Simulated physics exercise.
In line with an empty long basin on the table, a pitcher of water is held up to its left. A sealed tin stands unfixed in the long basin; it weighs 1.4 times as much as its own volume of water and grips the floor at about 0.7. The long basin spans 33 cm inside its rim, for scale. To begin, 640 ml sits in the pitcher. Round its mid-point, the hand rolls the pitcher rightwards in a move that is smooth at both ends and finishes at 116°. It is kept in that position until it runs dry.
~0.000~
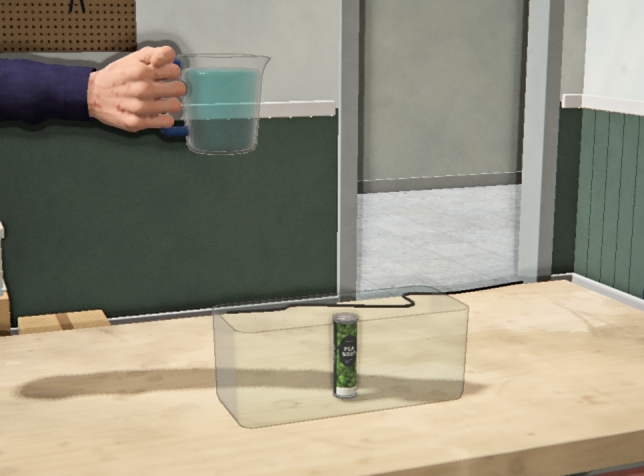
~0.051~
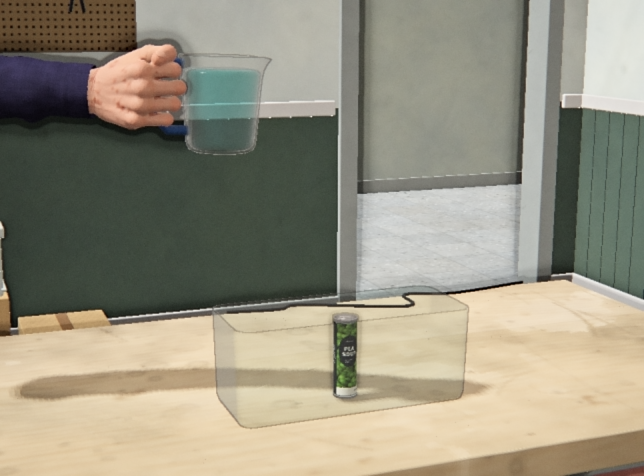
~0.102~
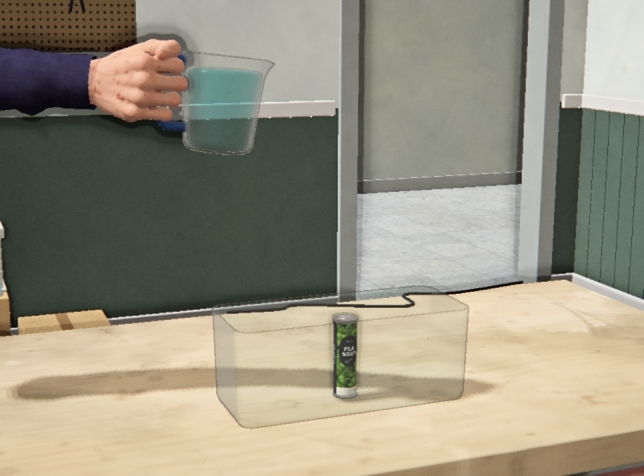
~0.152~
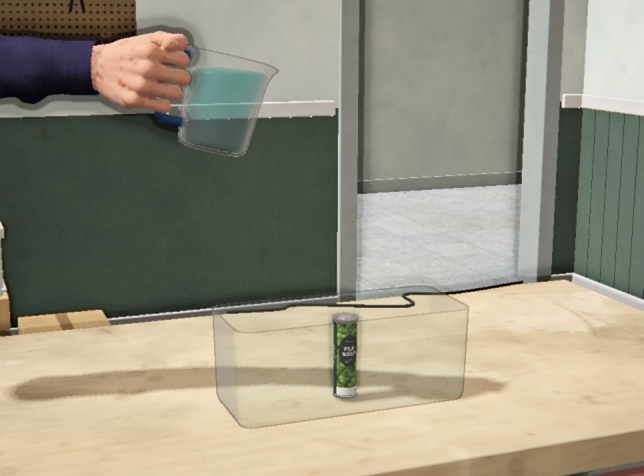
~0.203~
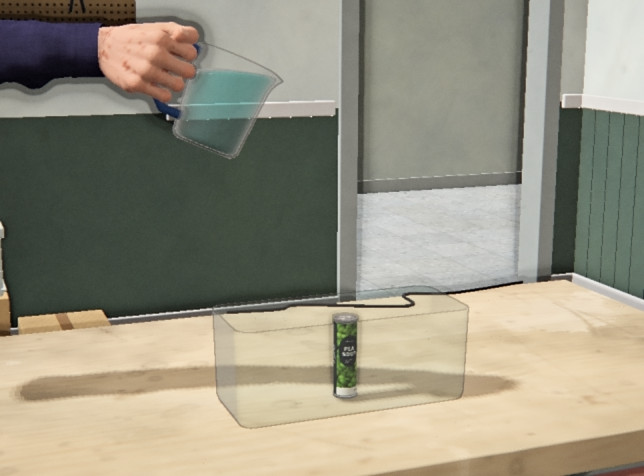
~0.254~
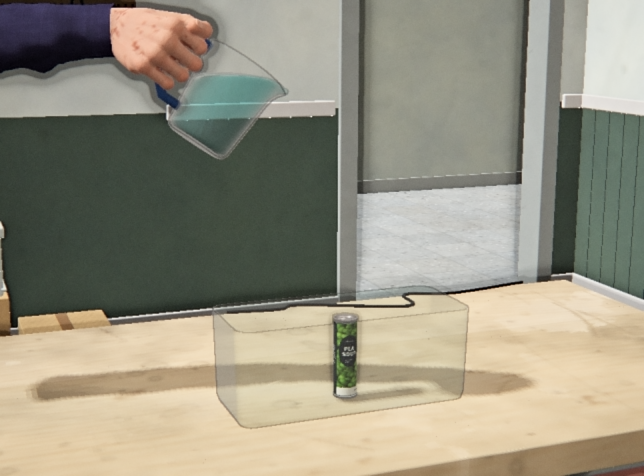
A hand held a clear pitcher of blue-green water above and left of a long, see-through basin on a wooden table, then tilted it steadily to the right while the basin stayed still.
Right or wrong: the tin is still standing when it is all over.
Wrong, it has gone over.
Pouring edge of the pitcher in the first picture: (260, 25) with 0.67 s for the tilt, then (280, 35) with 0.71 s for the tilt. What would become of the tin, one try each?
The tin overturns the first time and stays vertical the second time.
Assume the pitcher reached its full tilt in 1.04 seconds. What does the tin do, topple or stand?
Then the tin does not tip.
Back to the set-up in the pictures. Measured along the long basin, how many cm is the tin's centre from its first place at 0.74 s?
Estimate: Around 0 cm.
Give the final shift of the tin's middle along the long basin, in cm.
Looks like roughly 10.0 cm in total.
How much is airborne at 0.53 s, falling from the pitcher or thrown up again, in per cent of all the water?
Near 48 per cent at that time.
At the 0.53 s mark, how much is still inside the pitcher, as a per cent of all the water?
I'd estimate some 46 % remains.
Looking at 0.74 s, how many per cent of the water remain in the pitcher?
5 per cent or so.
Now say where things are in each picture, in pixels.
In the first picture, it leans 0°; its right rim is at (270, 57); the water meets the walls at (182, 71) and (258, 69); the long basin's rim runs from (224, 321) to (450, 298); the tin's top is at (345, 321).
In the second picture, it leans 2°; its right rim is at (271, 58); the water meets the walls at (182, 70) and (258, 70).
In the third picture, it leans 6°; its right rim is at (274, 63); the water meets the walls at (186, 69) and (261, 72).
In the fourth picture, it leans 14°; its right rim is at (279, 70); the water meets the walls at (189, 70) and (265, 74).
In the fifth picture, it leans 24°; its right rim is at (283, 81); the water meets the walls at (190, 78) and (273, 77).
In the sixth picture, it leans 36°; its right rim is at (285, 94); the water meets the walls at (185, 89) and (280, 89); 1 per cent is over the edge.
After 0.53 s the tilt is 103° and 46 per cent is still to pour; the tin stands where it began.
After 0.74 s the tilt is 116° and 5 per cent is still to pour; the tin stands where it began.
After 0.95 s the tilt is 116° and 0 per cent is still to pour; the tin leans 41°.
After 1.18 s the tilt is 116° and 0 per cent is still to pour; the tin lies on its side.
In the end the tin lies on its side.
